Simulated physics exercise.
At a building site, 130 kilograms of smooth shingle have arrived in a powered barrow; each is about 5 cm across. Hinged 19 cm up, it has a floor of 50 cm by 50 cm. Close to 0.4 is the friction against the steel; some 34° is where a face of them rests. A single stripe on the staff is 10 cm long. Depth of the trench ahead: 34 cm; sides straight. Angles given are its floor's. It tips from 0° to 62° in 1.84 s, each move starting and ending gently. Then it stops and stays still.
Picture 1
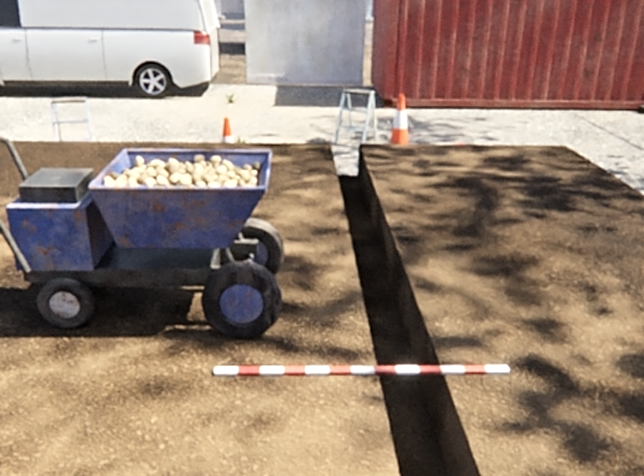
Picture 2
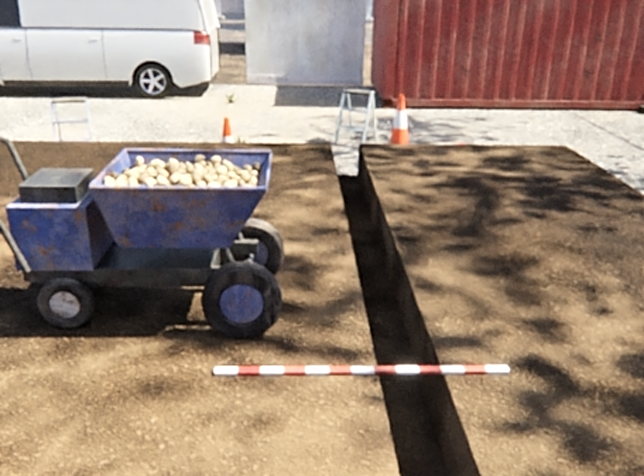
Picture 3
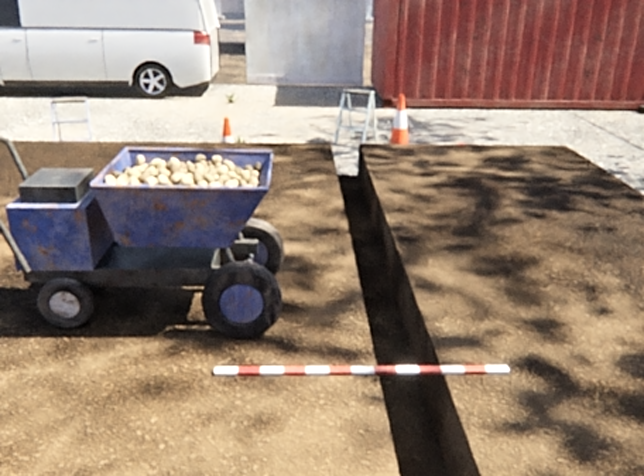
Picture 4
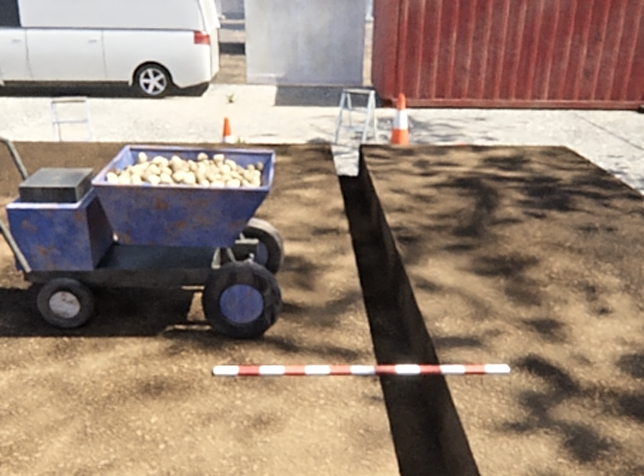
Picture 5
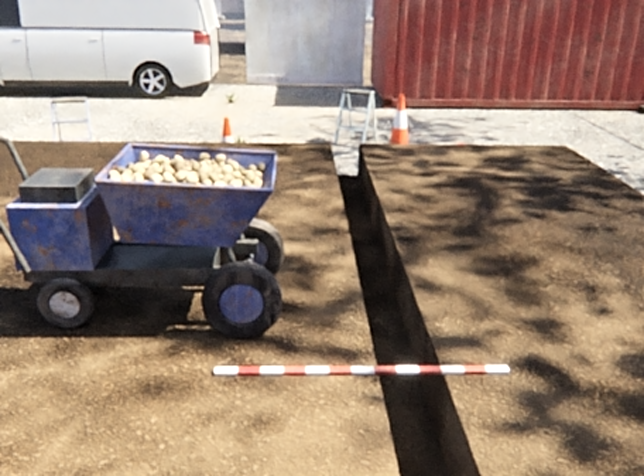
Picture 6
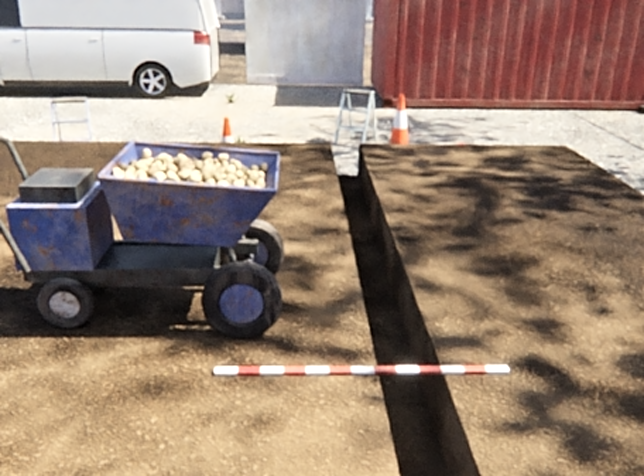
The blue tray of pale stones tilts very slightly toward the trench on the right.
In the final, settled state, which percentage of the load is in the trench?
69 per cent is in the trench.
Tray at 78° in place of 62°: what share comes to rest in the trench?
It would come to about 95 percent.
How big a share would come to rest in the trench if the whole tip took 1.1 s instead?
I'd put it at roughly 60 per cent.
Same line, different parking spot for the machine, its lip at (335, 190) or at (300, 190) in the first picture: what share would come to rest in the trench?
About 20 and 50 per cent.
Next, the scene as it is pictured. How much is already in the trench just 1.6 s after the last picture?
By then, around 25 percent.
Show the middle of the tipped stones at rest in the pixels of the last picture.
Roughly (389, 349), I'd say.
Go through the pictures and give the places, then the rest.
In the first picture, the tray is at 0°, its lip at (266, 189); the top of the load is at (187, 168).
In the second picture, the tray is at 0°, its lip at (266, 189); the top of the load is at (187, 168).
In the third picture, the tray is at 1°, its lip at (268, 189); the top of the load is at (188, 168).
In the fourth picture, lip at (270, 190), floor tilted 2°, highest stones at (185, 166).
In the fifth picture, lip at (272, 190), floor tilted 3°, highest stones at (181, 167).
In the sixth picture, the tray is at 4°, its lip at (276, 191); the top of the load is at (179, 164).
Then, 1.1 s after the last picture the floor is at 52°, 99 % in the tray, 1 % short of the trench; the foremost stones are at (363, 245).
Then, 1.6 s after the last picture the floor is at 62°, 74 % in the tray, 1 % short of the trench, 24 % in the trench, 1 % past the trench; the foremost stones are at (442, 312).
Then, 2.0 s after the last picture the floor is at 62°, 56 % in the tray, 1 % short of the trench, 41 % in the trench, 2 % past the trench; the foremost stones are at (497, 312).
Then, 3.9 s after the last picture the floor is at 62°, 28 % in the tray, 1 % short of the trench, 69 % in the trench, 2 % past the trench; the foremost stones are at (524, 310).
